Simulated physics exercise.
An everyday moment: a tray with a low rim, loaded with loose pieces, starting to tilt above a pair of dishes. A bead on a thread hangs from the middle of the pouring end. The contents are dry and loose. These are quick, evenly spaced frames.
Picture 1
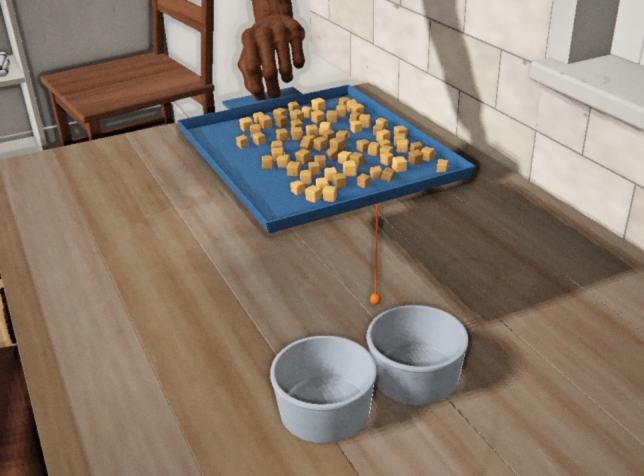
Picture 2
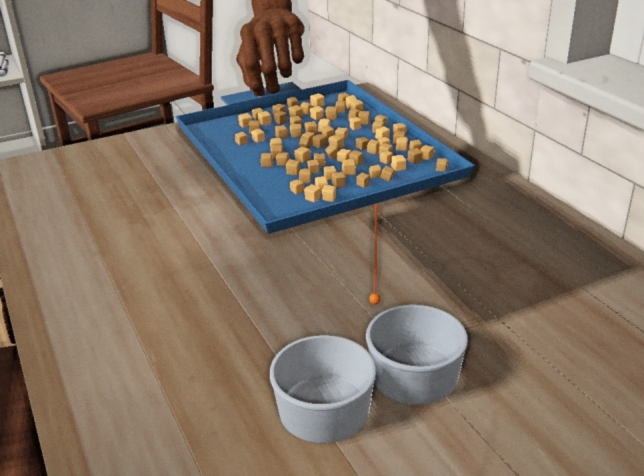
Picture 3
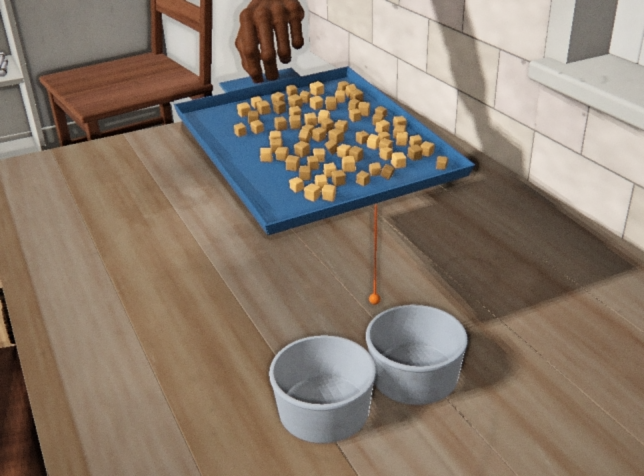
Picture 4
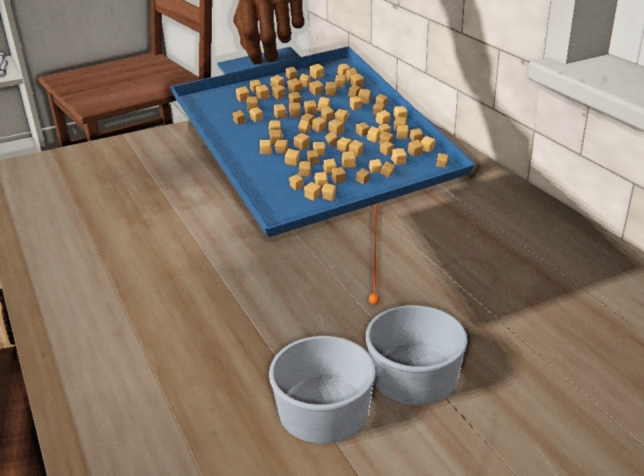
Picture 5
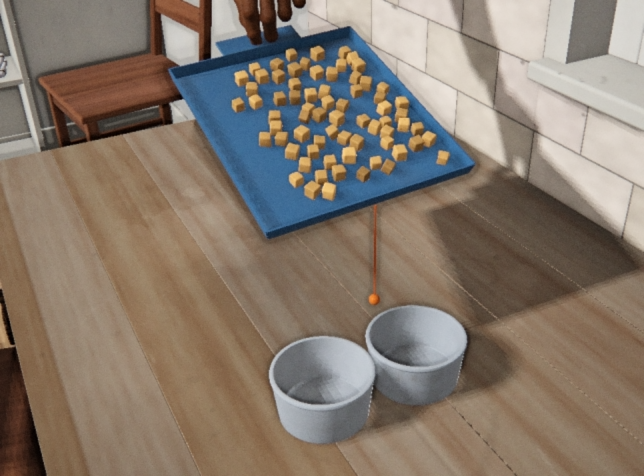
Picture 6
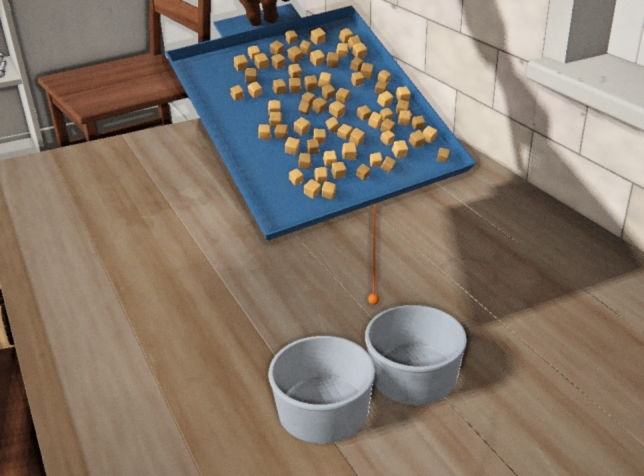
A hand raising the far end of a blue tray of small wooden cubes, tilting it above two pale dishes on a table.
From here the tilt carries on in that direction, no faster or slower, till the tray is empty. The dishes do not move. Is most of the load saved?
Together they catch the larger part.
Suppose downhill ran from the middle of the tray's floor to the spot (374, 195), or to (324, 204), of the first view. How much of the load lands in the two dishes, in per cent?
Near 60 % and 60 %.
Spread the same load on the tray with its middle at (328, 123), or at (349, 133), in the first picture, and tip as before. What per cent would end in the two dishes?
Near 70 % and 60 %.
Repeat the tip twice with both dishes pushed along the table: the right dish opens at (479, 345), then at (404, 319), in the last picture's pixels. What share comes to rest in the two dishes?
About 40 and 60 per cent.
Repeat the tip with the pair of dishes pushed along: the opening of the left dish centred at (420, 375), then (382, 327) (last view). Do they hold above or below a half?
First under half, then the smaller part.
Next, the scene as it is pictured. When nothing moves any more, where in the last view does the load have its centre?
Near (349, 393).
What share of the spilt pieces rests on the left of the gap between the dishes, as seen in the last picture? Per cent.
Some 50 per cent.
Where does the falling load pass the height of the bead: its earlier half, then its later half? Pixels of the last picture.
Around (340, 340) and then (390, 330).
Shortly afterwards, tray tipped steeply; the bulk on the tray; a little in the air.
Next, tray tipped past a quarter turn; near a quarter on the tray; near a quarter in the left dish; a little in the right dish; a little outside both; near a third in the air.
Some moments later, tray tipped past a quarter turn; near a third in the left dish; near a third in the right dish; near a quarter outside both.
In the end, tray tipped past a quarter turn; near a third in the left dish; near a third in the right dish; near a quarter outside both.
